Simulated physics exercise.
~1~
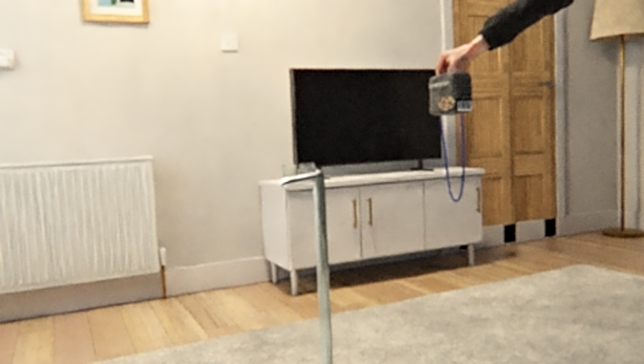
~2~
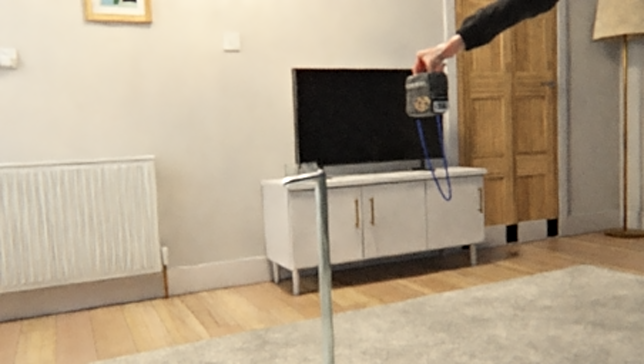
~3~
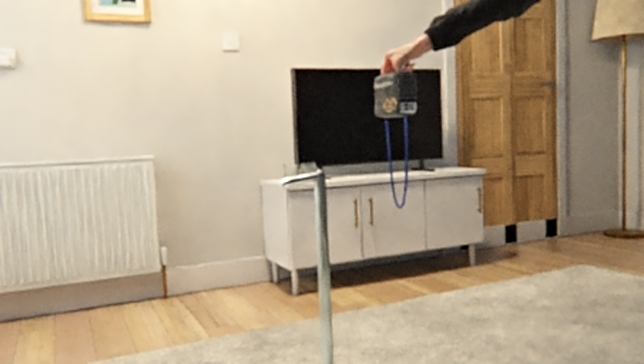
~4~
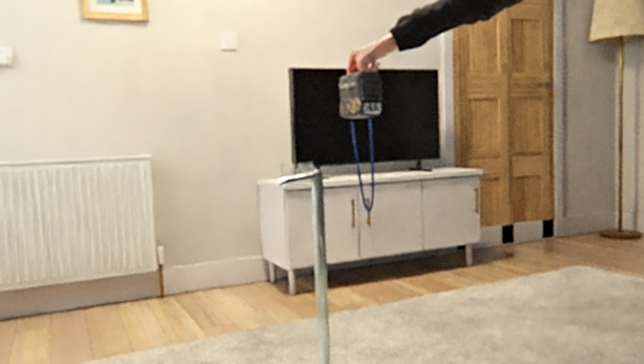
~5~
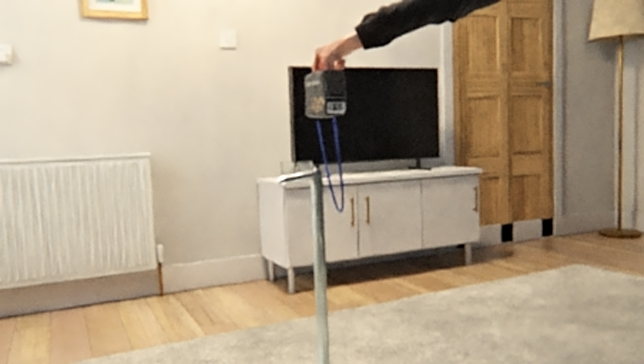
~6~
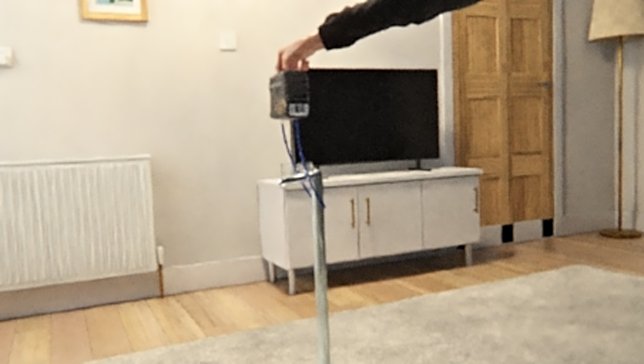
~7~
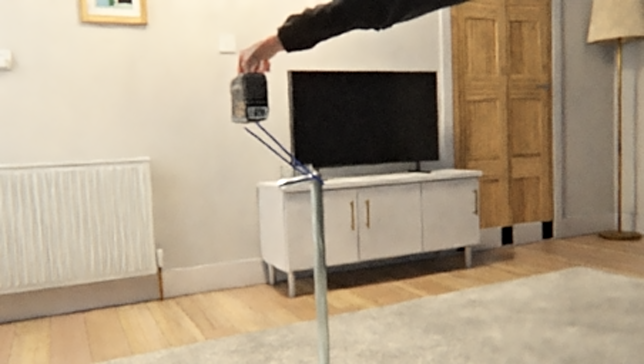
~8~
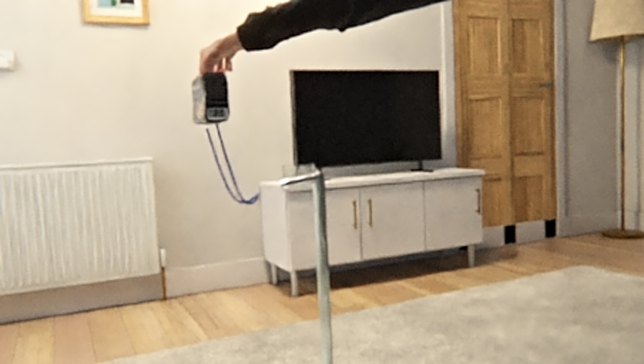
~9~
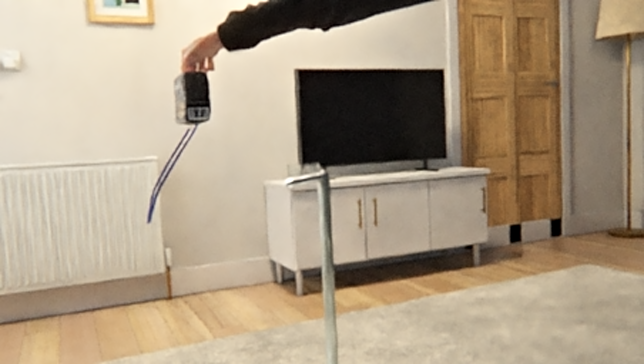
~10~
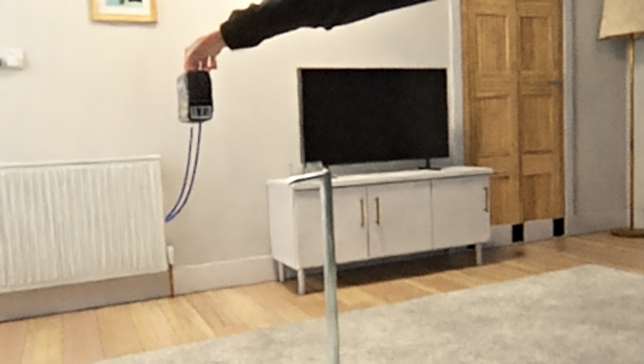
A hand carrying a black pouch leftward over a hooked post, its dangling blue loop brushing the top and coming away clear.
